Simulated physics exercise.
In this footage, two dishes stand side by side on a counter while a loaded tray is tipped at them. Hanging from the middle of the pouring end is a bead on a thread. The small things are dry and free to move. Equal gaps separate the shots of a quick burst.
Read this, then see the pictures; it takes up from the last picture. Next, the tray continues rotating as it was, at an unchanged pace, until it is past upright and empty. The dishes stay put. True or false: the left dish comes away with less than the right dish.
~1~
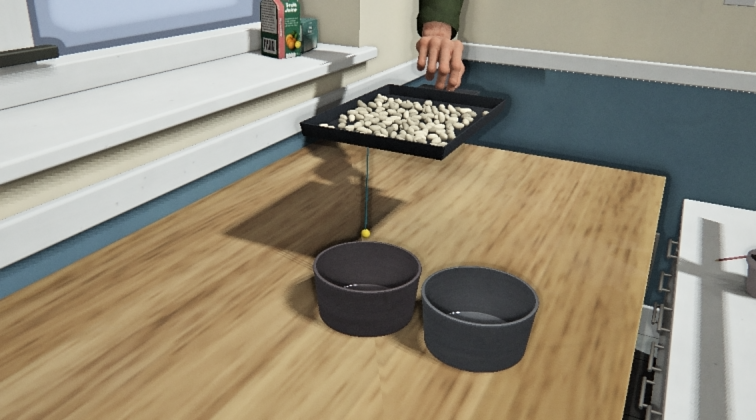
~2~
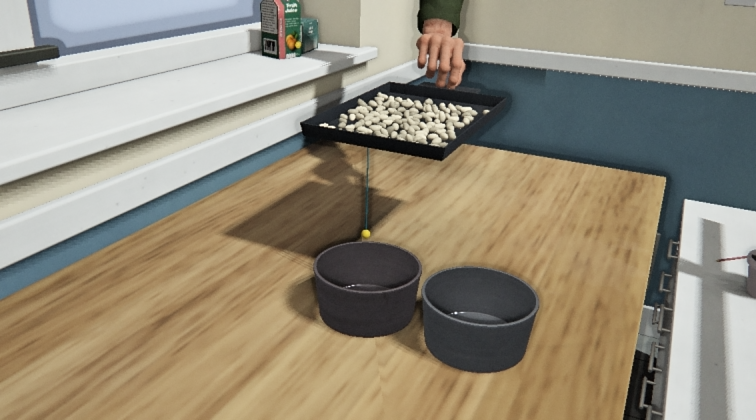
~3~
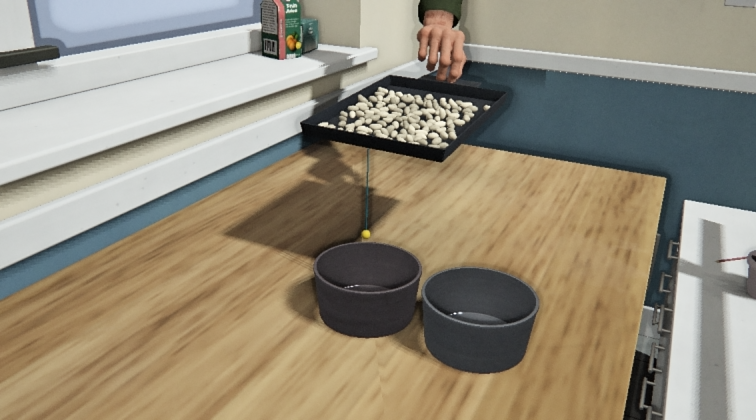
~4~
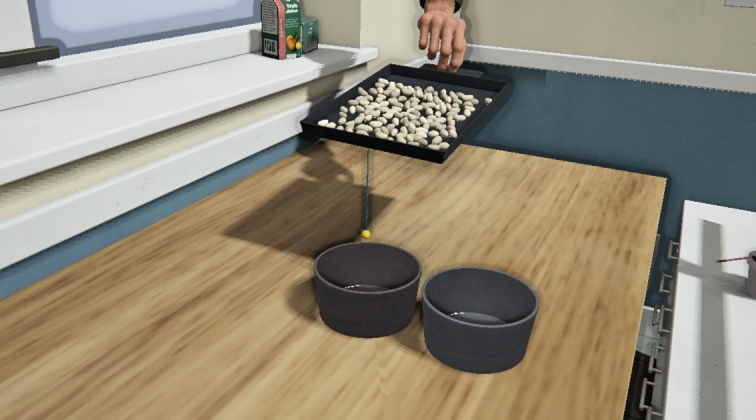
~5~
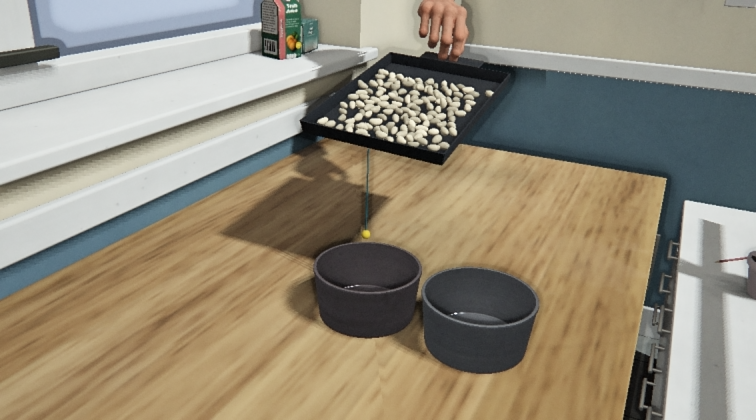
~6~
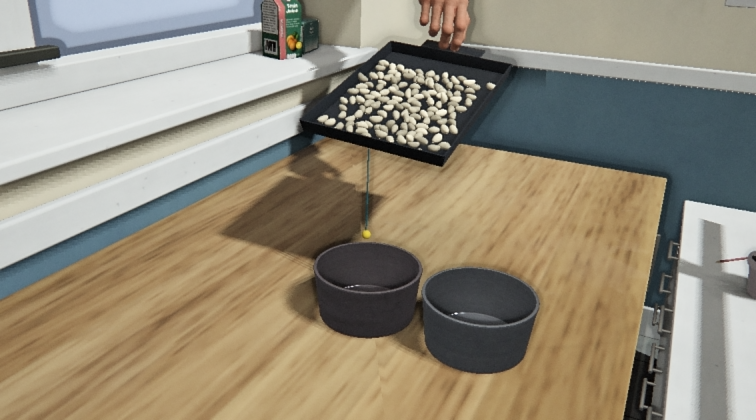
False.
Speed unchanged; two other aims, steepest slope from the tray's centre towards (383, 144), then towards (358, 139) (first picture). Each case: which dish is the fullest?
Try 1: The left-side dish; try 2: The left-side dish.
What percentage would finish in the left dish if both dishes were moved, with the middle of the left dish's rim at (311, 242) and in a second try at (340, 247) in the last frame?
Close to 0 in a hundred, then close to 10 in a hundred.
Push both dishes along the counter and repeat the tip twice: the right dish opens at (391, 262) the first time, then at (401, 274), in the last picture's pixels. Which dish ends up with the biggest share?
The dish to the right, then the dish to the right.
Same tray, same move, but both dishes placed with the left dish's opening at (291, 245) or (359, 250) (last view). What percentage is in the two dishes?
It would be roughly 80 per cent in the first placement and roughly 60 per cent in the second.
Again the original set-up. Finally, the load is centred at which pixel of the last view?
Around (379, 311), give or take.
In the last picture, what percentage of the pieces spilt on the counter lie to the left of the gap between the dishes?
Roughly 50 percent.
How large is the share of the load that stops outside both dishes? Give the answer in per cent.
Close to 20 %, give or take.
Soon, tray tipped steeply; all on the tray.
A while on, tray tipped right over; nearly all on the tray; a stray few in the right dish; a stray few in the air.
Towards the end, tray tipped past a quarter turn; a small part in the right dish; about two thirds in the left dish; about a quarter outside both.
Finally, tray tipped past a quarter turn; a small part in the right dish; about two thirds in the left dish; about a quarter outside both.
